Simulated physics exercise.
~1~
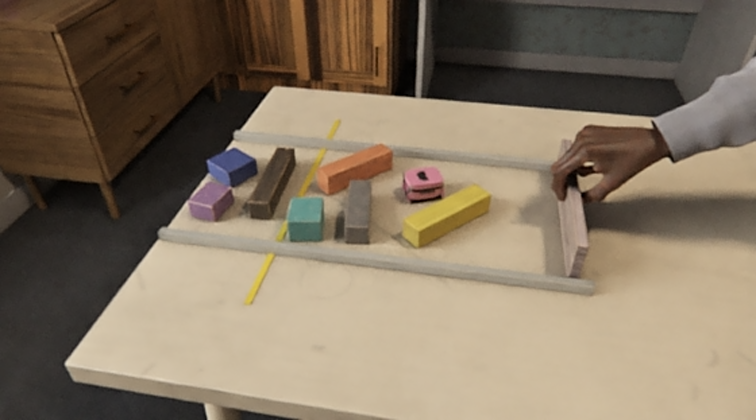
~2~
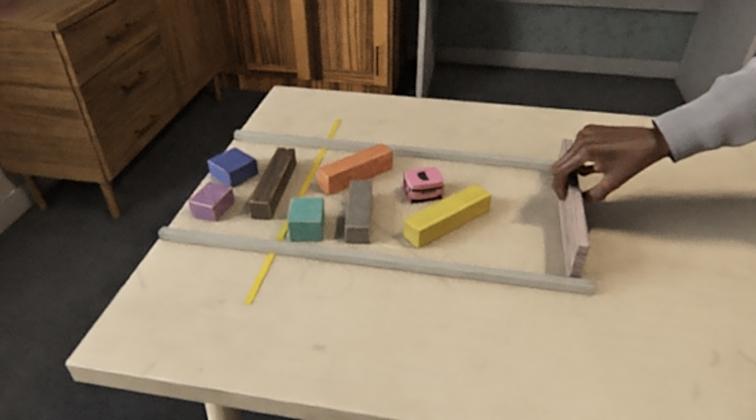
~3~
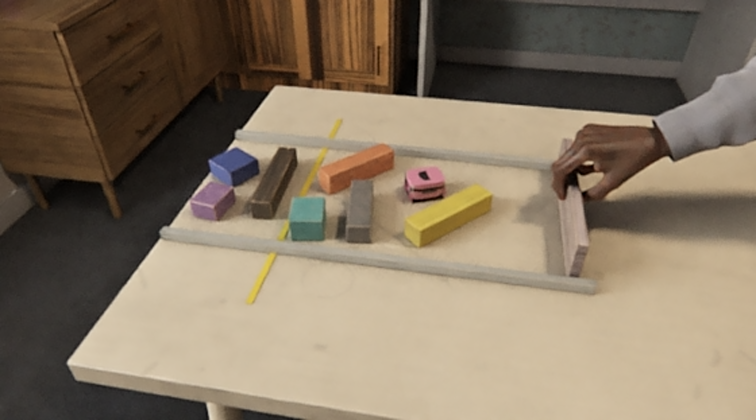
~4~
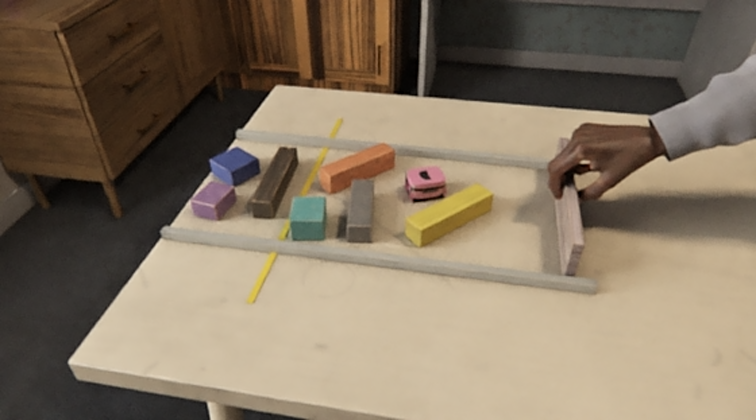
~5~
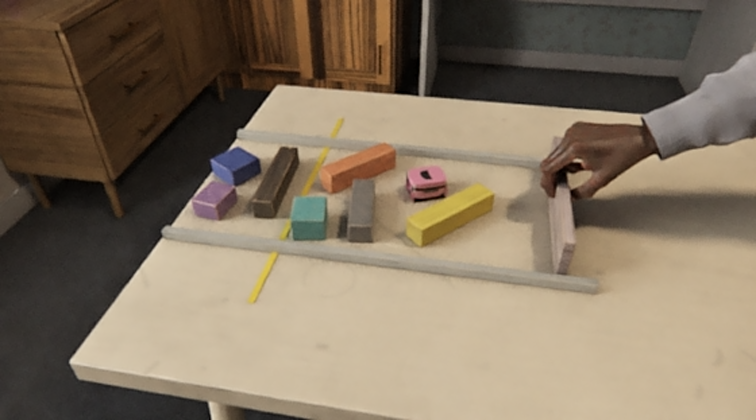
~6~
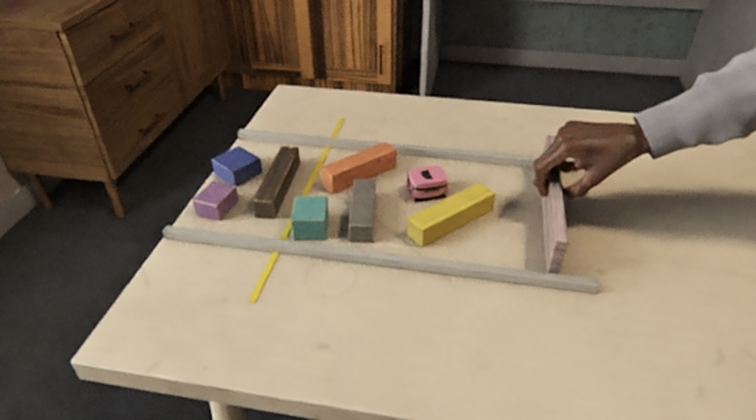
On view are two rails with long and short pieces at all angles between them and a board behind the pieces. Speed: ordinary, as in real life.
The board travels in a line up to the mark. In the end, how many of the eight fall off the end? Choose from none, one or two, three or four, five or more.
Final count: One or two.
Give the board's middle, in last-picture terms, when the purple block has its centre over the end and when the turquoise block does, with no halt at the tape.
First near (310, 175), second near (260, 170).
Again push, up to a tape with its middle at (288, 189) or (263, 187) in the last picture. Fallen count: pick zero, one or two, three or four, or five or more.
For each in order, either one or two and 3 or 4.
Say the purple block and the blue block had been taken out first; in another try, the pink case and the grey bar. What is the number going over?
Counts - first: 0, second: 0.
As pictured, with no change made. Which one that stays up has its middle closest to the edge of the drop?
Closest at the end: The purple block.
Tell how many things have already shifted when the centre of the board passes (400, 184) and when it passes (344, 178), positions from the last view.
4, then 7.
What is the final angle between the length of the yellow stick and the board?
Roughly 0 degrees.
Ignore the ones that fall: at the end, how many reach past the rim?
Expected count: 1.
Early on, none off yet; blue block at rest near (237, 166); purple block at rest near (216, 200); black bar at rest near (278, 180).
Finally, the number that fall off is one or two; lost, blue block.
